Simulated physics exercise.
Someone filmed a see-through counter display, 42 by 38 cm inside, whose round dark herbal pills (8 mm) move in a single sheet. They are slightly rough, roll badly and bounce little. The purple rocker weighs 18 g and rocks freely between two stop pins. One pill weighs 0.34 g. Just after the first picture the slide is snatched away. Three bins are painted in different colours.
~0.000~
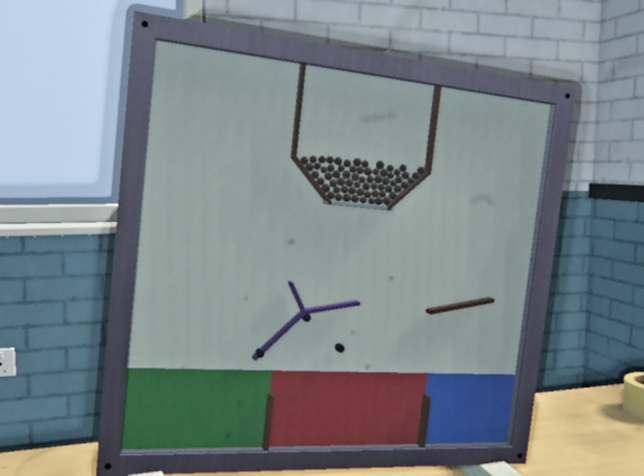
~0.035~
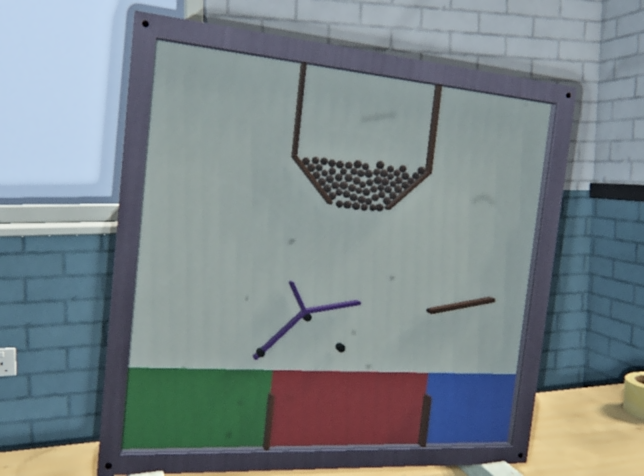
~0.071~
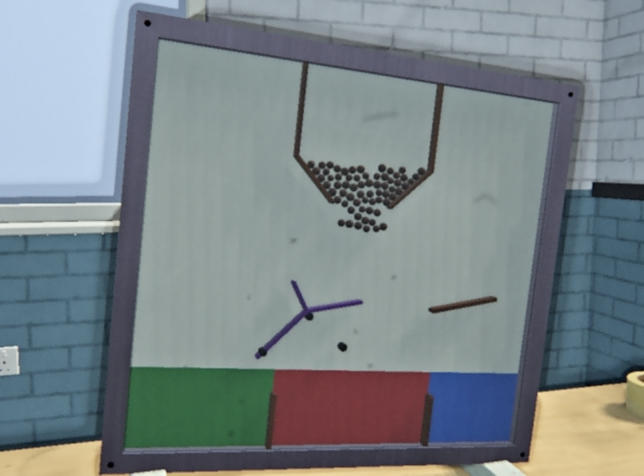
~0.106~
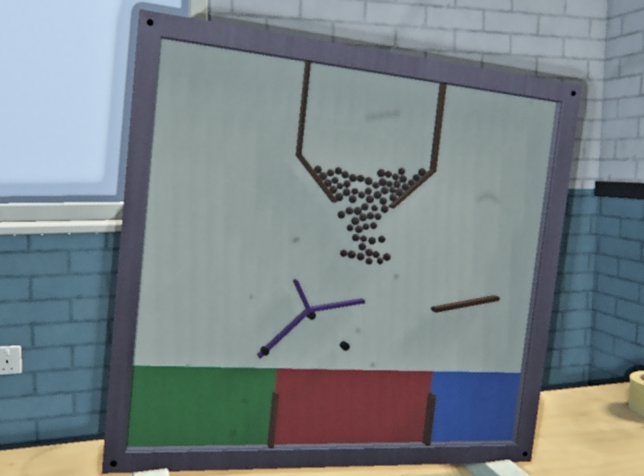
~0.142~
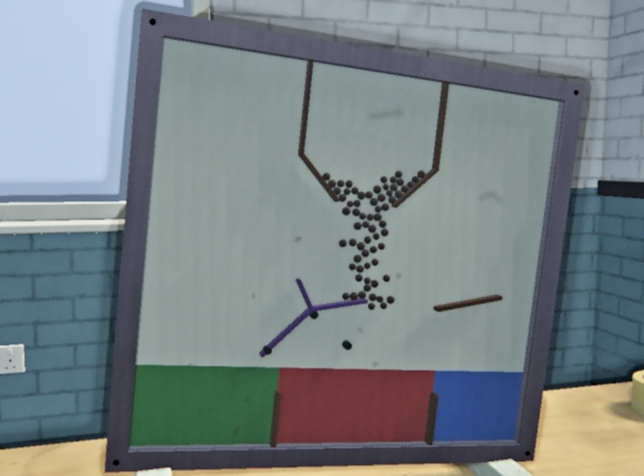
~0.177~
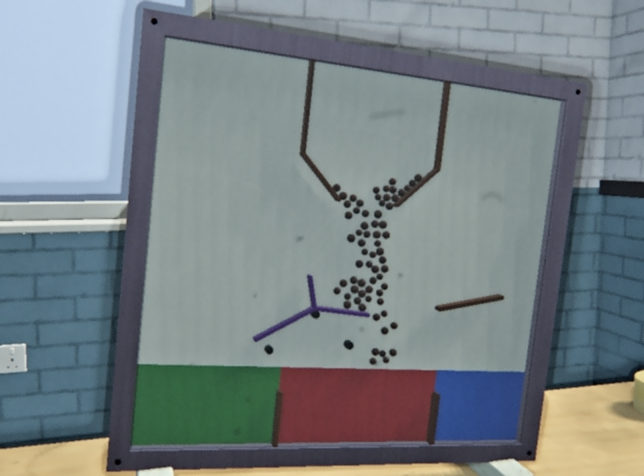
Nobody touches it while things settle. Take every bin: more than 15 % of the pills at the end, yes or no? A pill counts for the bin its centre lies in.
Red: Yes; blue: No; green: No.
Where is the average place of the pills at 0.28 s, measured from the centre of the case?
Some 2 cm right and 10 cm below.
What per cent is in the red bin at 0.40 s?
About 90 per cent.
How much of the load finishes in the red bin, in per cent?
Roughly 100 per cent.
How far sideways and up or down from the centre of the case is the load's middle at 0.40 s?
About 3 cm right and 16 cm below.
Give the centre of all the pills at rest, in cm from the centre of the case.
About 2 cm right and 17 cm below.
After 0.28 s, the pills' middle is 2 cm right of and 10 cm below the centre; red 50 %; purple rocker right end down 31°.
After 0.40 s, the pills' middle is 3 cm right of and 16 cm below the centre; red 90 %; purple rocker right end down 31°.
After 0.63 s, the pills' middle is 2 cm right of and 17 cm below the centre; red 100 %; purple rocker right end down 4°.
Settled by 1.6 s, red 100 %, blue 0 %, green 0 %; purple rocker left end down 24°.
